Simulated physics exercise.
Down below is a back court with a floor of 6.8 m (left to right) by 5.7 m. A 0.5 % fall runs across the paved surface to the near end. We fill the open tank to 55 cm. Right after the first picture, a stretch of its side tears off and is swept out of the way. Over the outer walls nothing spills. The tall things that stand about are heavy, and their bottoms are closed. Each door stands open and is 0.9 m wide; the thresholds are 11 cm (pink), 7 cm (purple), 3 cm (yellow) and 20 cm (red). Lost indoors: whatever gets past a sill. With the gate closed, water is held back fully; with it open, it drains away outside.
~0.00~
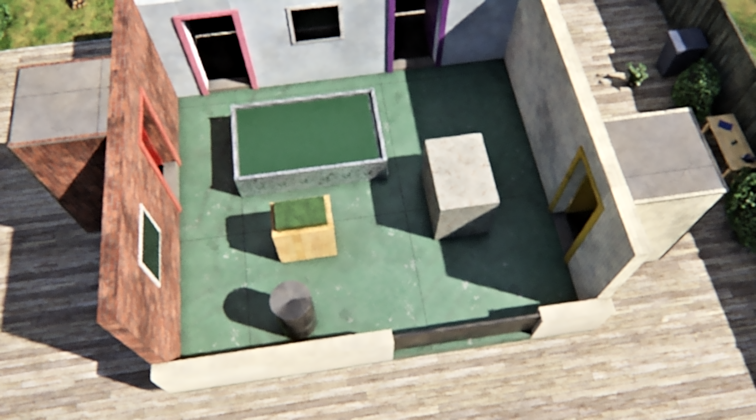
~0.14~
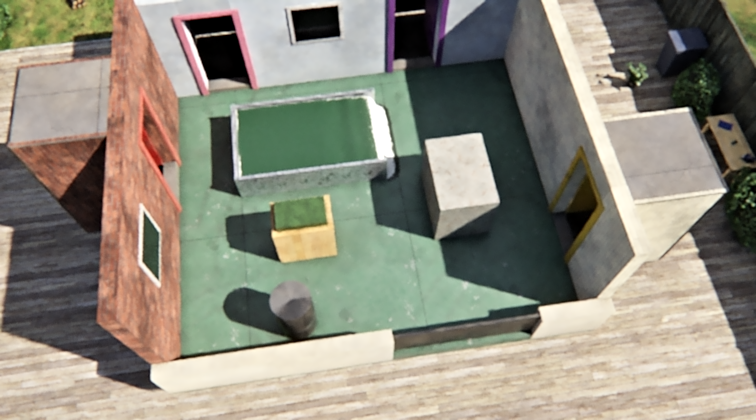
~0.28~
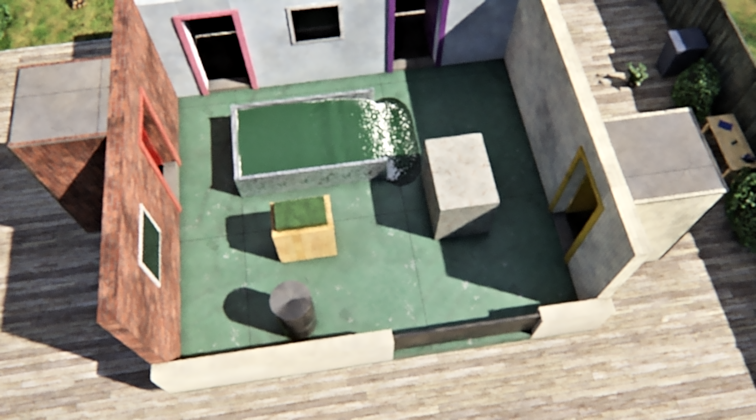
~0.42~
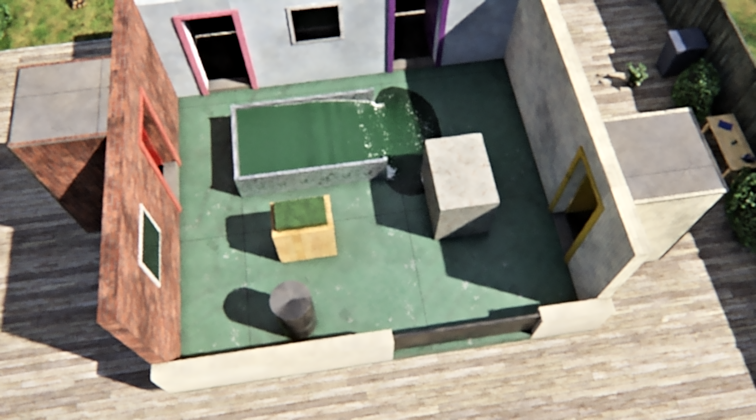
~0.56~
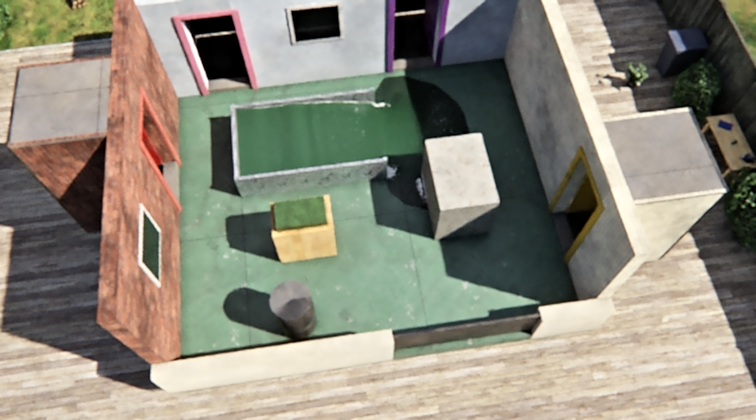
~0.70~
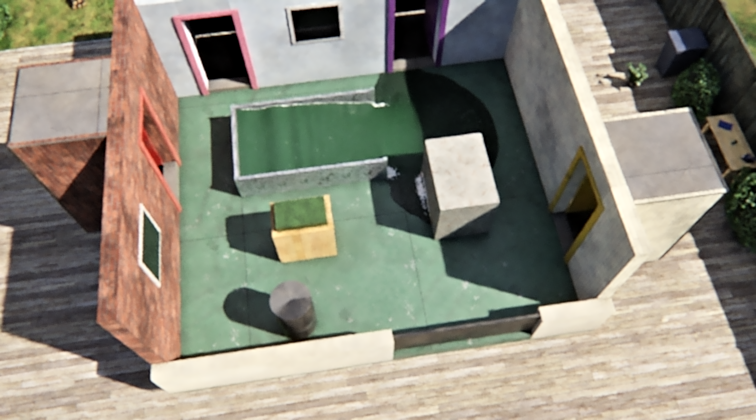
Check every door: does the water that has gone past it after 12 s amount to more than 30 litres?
Pink door: It does not. Purple door: It does. Yellow door: It does. Red door: It does not.
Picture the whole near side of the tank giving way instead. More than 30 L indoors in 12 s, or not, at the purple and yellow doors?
Here's how it goes: Purple falls short, yellow exceeds it.
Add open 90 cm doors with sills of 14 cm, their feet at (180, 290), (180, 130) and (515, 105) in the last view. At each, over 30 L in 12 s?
In turn: Short of it, short of it, beyond it.
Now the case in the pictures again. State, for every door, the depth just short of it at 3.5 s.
Depth readings (cm): Pink = 0; purple = 17; yellow = 6; red = 0.
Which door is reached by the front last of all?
The red door.
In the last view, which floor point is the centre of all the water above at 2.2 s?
Pixel position near (389, 142).
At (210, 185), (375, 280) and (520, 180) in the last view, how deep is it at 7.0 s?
Around 0 cm, 7 cm and 8 cm.
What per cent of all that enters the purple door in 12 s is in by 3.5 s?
20 per cent, roughly.
After 1.4 s water covers 25 % of the floor and is deepest (30 cm) near (520, 141); pink door not reached, purple door 9 cm at the sill, 0 L in, yellow door not reached, red door not reached.
After 2.2 s water covers 35 % of the floor and is deepest (36 cm) near (503, 83); pink door not reached, purple door 9 cm at the sill, 3 L in, yellow door 4 cm at the sill, 0 L in, red door not reached.
After 3.5 s water covers 45 % of the floor and is deepest (28 cm) near (499, 69); pink door not reached, purple door 17 cm at the sill, 17 L in, yellow door 6 cm at the sill, 3 L in, red door not reached.
After 7.0 s water covers 80 % of the floor and is deepest (17 cm) near (188, 100); pink door 5 cm at the sill, 0 L in, purple door 11 cm at the sill, 88 L in, yellow door 7 cm at the sill, 25 L in, red door not reached.
After 12.0 s water covers 100 % of the floor and is deepest (14 cm) near (280, 358); pink door 5 cm at the sill, 0 L in, purple door 4 cm at the sill, 95 L in, yellow door 6 cm at the sill, 66 L in, red door 4 cm at the sill, 0 L in.
